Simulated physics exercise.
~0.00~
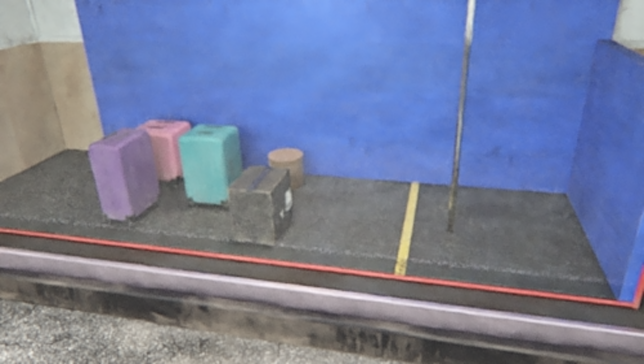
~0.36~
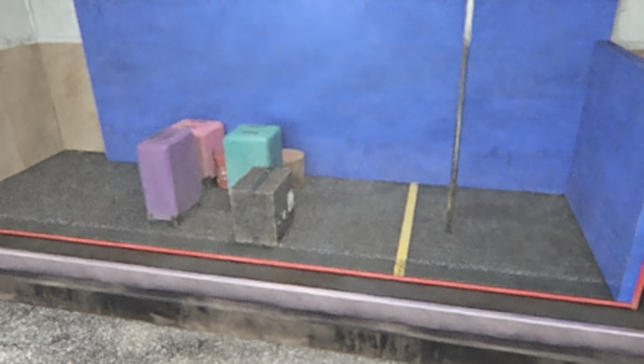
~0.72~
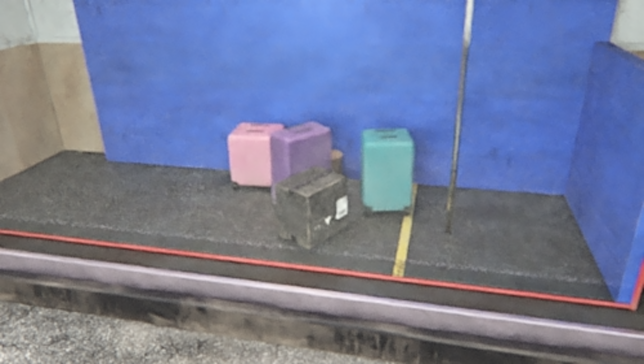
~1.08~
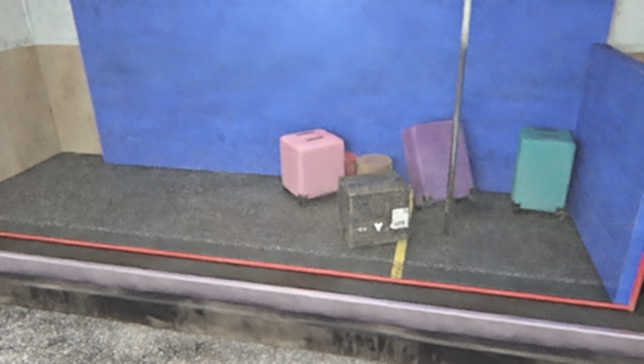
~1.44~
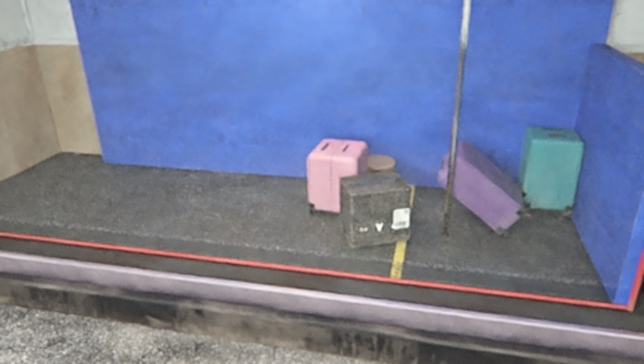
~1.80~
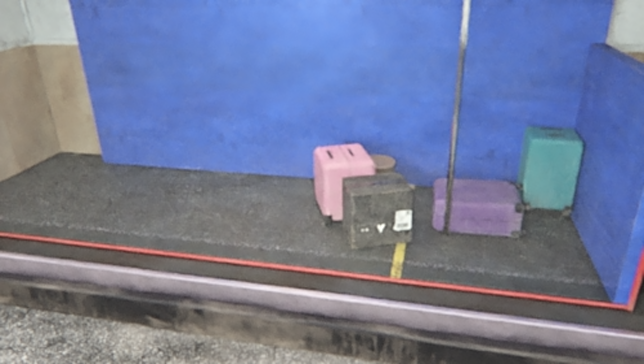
Blue-walled bay with suitcases, a black box and a round tub sliding right, the purple case toppling onto its side beyond the yellow line.
